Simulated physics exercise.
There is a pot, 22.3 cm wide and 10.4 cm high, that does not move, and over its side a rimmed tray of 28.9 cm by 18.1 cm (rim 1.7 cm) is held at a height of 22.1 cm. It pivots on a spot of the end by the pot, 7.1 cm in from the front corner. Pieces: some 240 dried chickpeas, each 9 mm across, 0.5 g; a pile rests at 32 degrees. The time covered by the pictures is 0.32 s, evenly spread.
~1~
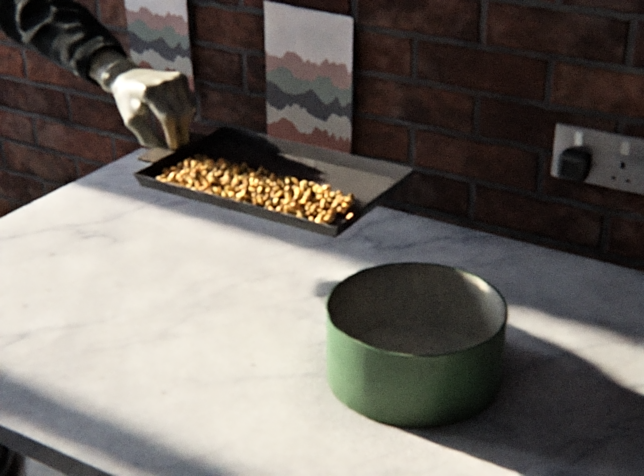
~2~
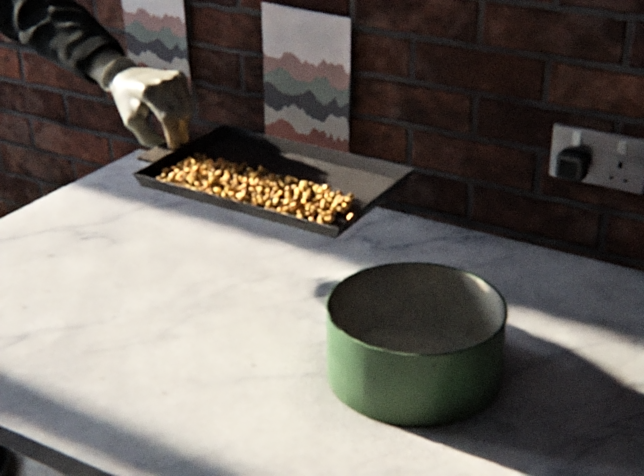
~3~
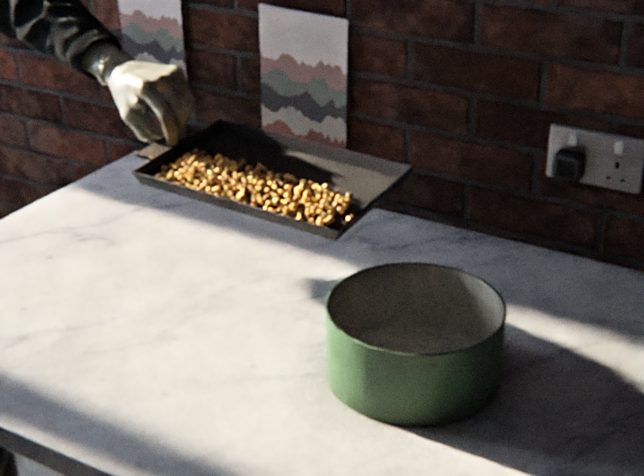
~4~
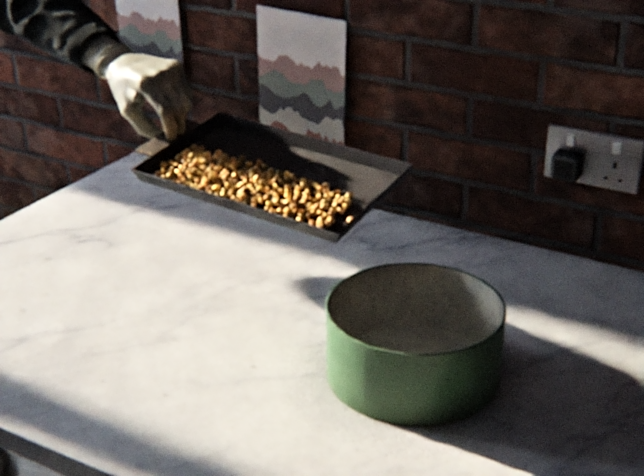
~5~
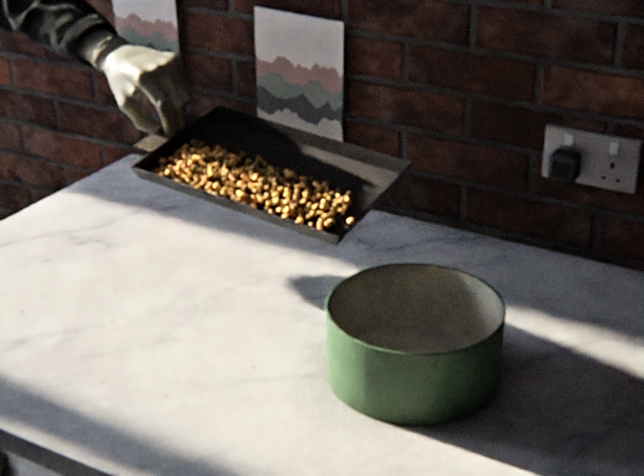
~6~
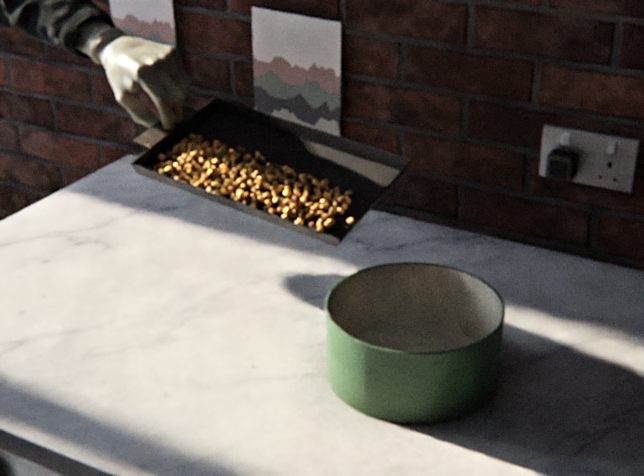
To begin with, a gloved-looking hand holds a dark rimmed tray of golden dried chickpeas nearly level above a marble counter, behind and left of a green pot. The hand then slowly raises the tray's left end, tilting it slightly toward the right, while the chickpeas stay heaped and the pot stays still.
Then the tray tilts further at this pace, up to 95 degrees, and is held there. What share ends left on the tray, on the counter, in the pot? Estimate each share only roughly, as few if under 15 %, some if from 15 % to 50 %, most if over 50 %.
Roughly: Left on the tray few, counter most, pot some.
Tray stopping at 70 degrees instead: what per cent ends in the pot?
It would land at about 20 percent.
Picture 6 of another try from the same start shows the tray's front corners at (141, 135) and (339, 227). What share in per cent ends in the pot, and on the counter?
That works out as pot 90 and counter 10.
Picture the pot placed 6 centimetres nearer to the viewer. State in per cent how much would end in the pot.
Estimated share: Around 75 in a hundred.
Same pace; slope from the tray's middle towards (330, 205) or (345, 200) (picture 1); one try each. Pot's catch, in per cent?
About 85 per cent on the first try and 100 per cent on the second.
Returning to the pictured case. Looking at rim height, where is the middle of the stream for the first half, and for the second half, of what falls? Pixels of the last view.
(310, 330) or so first, later (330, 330).
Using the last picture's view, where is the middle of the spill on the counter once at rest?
Look close to (310, 414) in the last picture.
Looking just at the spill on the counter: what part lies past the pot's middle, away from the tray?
I'd put it at close to 10 per cent.
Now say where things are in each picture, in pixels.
Tray tilt 0 degrees, front corners at (141, 173) and (335, 224); middle of the pieces at (252, 190); pot at (416, 305), in the first frame.
Tray tilt 1 degrees, front corners at (141, 173) and (336, 225); middle of the pieces at (252, 190), in the second frame.
Tray tilt 3 degrees, front corners at (140, 171) and (336, 227); middle of the pieces at (251, 189), in the third frame.
Tray tilt 6 degrees, front corners at (139, 168) and (336, 230), lowest corner right front; middle of the pieces at (251, 188), in the fourth frame.
Tray tilt 8 degrees, front corners at (139, 166) and (337, 232), lowest corner right front; middle of the pieces at (251, 186), in the fifth frame.
Tray tilt 11 degrees, front corners at (138, 162) and (337, 234), lowest corner right front; middle of the pieces at (250, 183); pot at (415, 304), in the sixth frame.
Then, 0.93 s after the last picture, tilt 50 degrees; the tray holds 100 %, the pot 0 %.
Then, 1.55 s after the last picture, tilt 76 degrees; the tray holds 45 %, the pot 5 %.
Then, 2.21 s after the last picture, tilt 95 degrees; the tray holds 0 %, the pot 30 %.
In the end, tray 0 %, counter 70 %, pot 30 %.
